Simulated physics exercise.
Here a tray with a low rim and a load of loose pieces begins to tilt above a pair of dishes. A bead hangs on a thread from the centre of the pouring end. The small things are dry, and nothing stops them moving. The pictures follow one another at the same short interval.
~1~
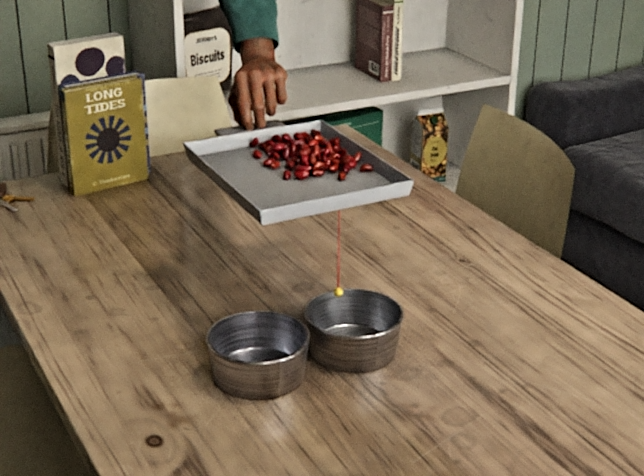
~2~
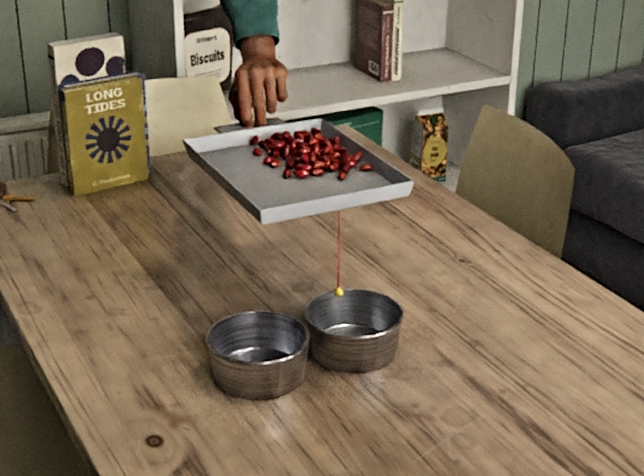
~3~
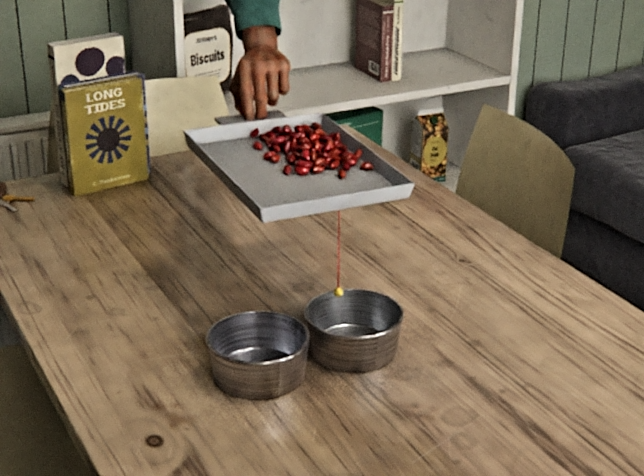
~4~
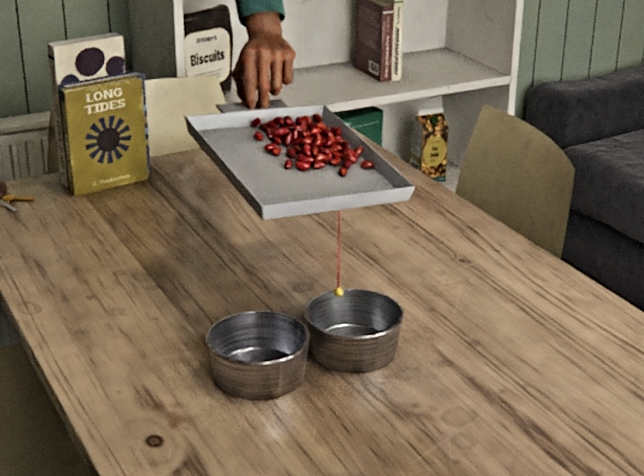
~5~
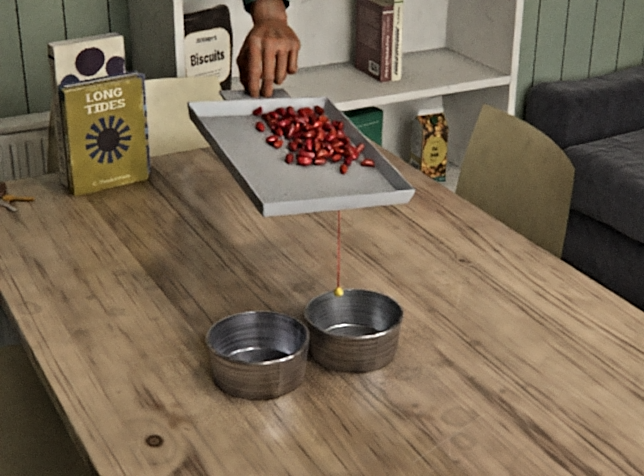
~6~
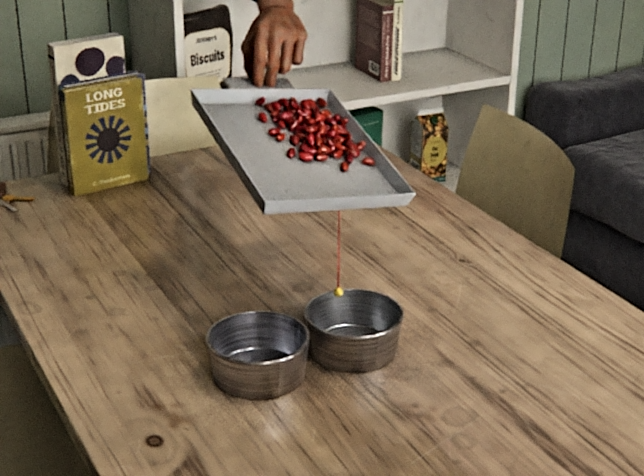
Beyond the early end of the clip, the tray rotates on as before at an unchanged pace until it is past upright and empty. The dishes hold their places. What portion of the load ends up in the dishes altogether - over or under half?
Under.
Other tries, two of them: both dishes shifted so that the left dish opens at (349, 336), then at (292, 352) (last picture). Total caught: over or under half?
Well, the minor share the first time and the minor share the second time.
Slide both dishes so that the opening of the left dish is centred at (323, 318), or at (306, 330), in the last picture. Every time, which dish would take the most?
The right of the pair the first time, the right of the pair the second.
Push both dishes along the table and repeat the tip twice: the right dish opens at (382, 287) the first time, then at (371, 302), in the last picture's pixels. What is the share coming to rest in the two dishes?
80 %, 60 %.
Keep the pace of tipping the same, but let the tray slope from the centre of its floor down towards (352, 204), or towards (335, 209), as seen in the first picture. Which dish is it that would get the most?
Note: Place 1, the dish at the right; place 2, the dish at the right.
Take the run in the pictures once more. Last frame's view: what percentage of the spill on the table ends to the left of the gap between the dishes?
Roughly 0 in a hundred.
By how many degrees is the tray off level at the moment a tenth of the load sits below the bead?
Roughly 85 degrees at that moment.
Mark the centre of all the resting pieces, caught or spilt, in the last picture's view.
Resting centre, last frame: Roughly (406, 329).
Just after the last frame, tray tipped steeply; almost all on the tray; just a few in the air.
A moment on, tray tipped right over; the larger part on the tray; just a few in the right dish; about a tenth outside both; about a tenth in the air.
Further on, tray tipped past a quarter turn; roughly a quarter in the right dish; the larger part outside both.
When it is over, tray tipped past a quarter turn; not one in the left dish; roughly a quarter in the right dish; the larger part outside both.
